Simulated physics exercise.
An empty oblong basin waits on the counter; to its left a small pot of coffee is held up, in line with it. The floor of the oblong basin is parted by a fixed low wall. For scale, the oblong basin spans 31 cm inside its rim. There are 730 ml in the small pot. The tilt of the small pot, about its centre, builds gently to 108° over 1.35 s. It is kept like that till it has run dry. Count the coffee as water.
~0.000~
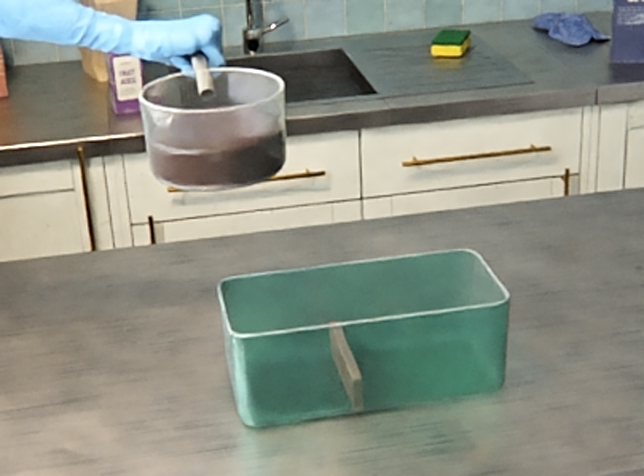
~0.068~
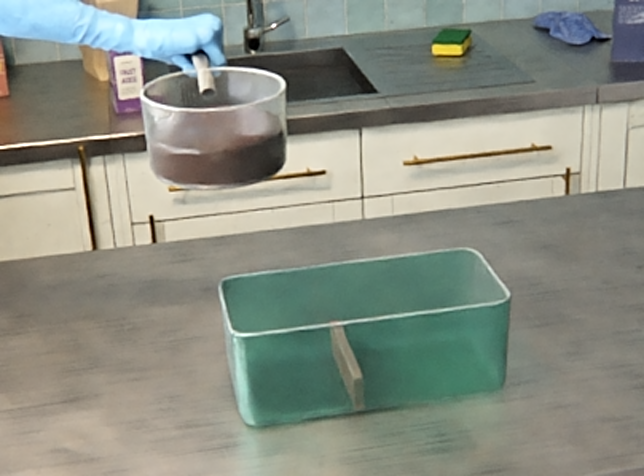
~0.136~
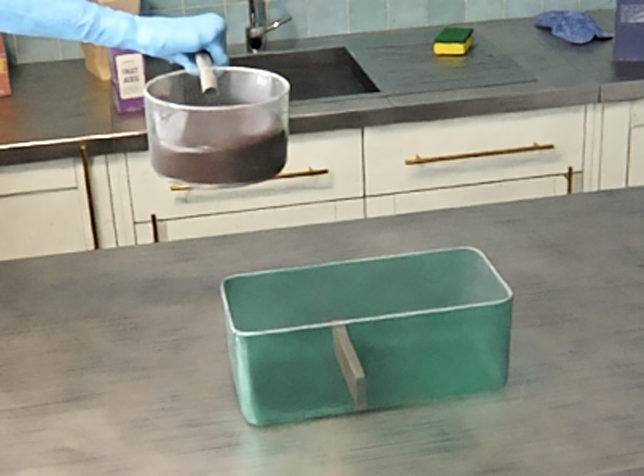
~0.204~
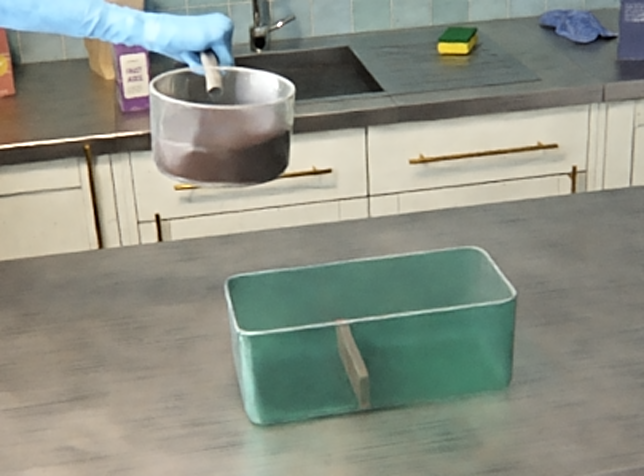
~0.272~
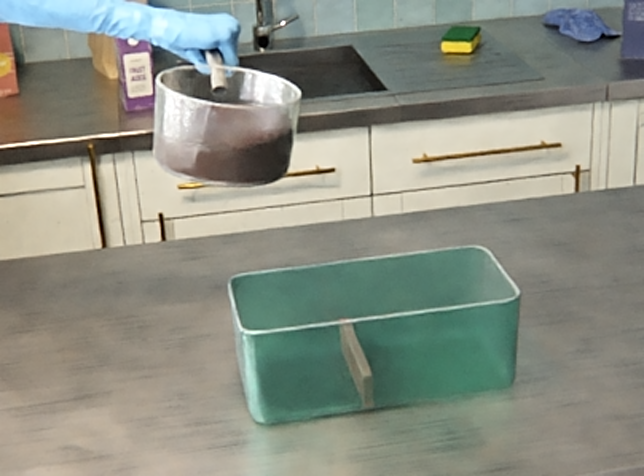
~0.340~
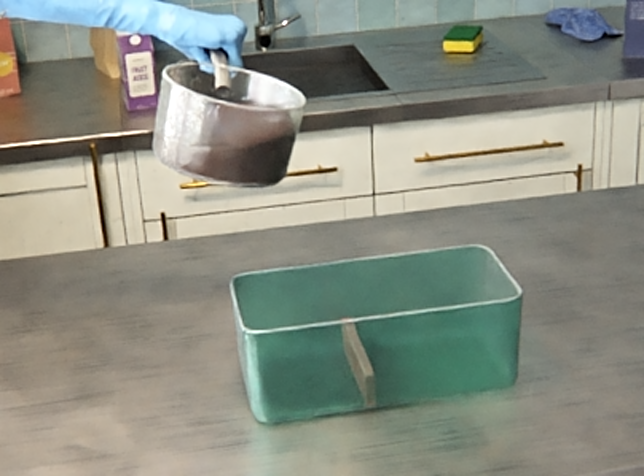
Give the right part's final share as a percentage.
About 68 per cent.
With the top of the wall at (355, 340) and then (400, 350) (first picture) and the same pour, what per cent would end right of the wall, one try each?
First 50, then 10 per cent.
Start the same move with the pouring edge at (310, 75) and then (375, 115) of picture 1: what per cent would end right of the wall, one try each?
First 90, then 95 per cent.
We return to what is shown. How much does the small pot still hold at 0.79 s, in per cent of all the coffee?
Near 72 in a hundred.
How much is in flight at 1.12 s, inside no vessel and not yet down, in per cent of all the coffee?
Near 22 in a hundred.
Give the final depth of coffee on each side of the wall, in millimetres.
Left about 12 mm, right about 22 mm.
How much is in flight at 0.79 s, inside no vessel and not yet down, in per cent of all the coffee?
Near 28 in a hundred.
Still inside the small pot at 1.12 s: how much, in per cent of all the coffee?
About 16 per cent.
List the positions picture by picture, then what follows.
In the first frame, it leans 0°; its right rim is at (282, 84); the coffee meets the walls at (148, 132) and (281, 118); the oblong basin's rim runs from (224, 309) to (493, 275); the wall's top is at (345, 350).
In the second frame, it leans 1°; its right rim is at (283, 84); the coffee meets the walls at (148, 131) and (281, 116).
In the third frame, it leans 3°; its right rim is at (287, 85); the coffee meets the walls at (151, 129) and (283, 117).
In the fourth frame, it leans 6°; its right rim is at (293, 88); the coffee meets the walls at (154, 129) and (288, 116).
In the fifth frame, it leans 10°; its right rim is at (299, 93); the coffee meets the walls at (157, 129) and (292, 116).
In the sixth frame, it leans 16°; its right rim is at (303, 99); the coffee meets the walls at (158, 128) and (295, 115).
After 0.79 s the tilt is 69° and 71 per cent is still to pour, 1 is left of the wall and 1 right of it.
After 1.12 s the tilt is 101° and 16 per cent is still to pour, 7 is left of the wall and 56 right of it.
After 1.47 s the tilt is 108° and 0 per cent is still to pour, 28 is left of the wall and 68 right of it.
After 1.85 s the tilt is 108° and 0 per cent is still to pour, 30 is left of the wall and 68 right of it.
In the end 30 per cent lies left of the wall, 68 right of it and 1 outside.
